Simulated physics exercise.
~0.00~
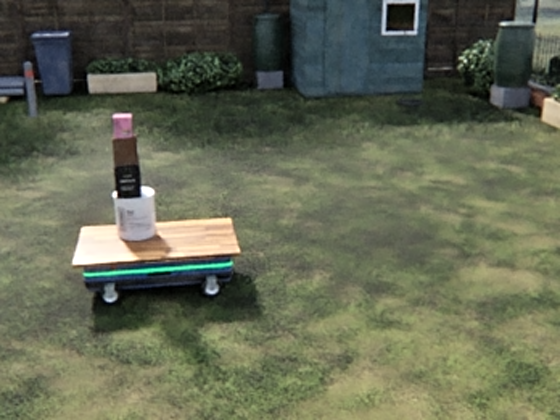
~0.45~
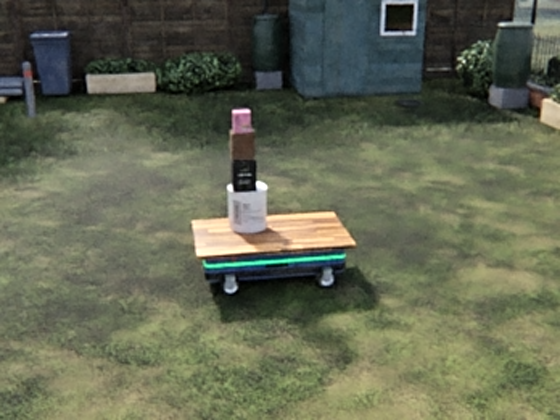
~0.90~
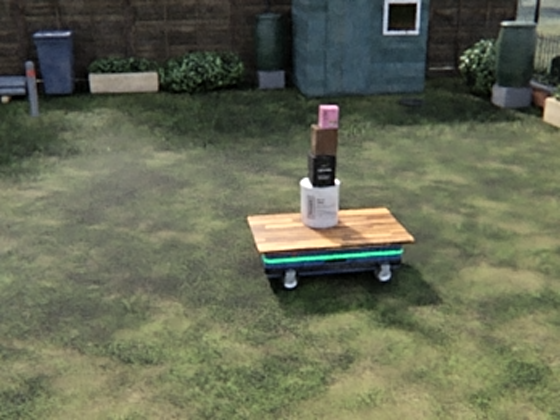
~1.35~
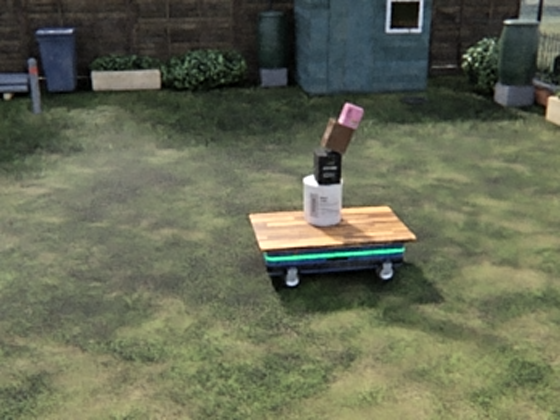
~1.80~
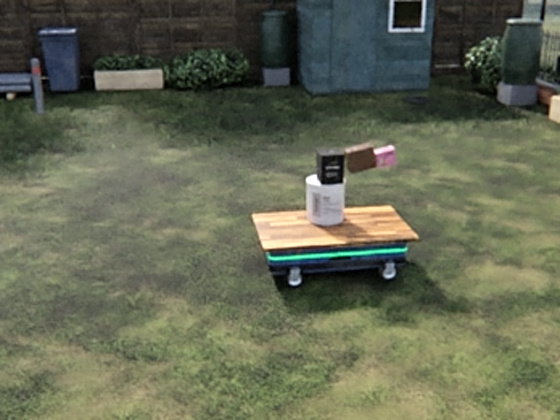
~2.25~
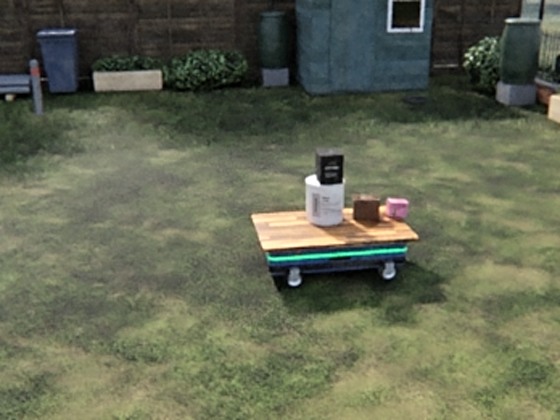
The video shows a flat cart carrying a stacked white pail, black box, brown box and pink box rightward across grass before stopping. The brown and pink boxes then tip right and land on their sides on the deck, while the black box stays upright on the pail.
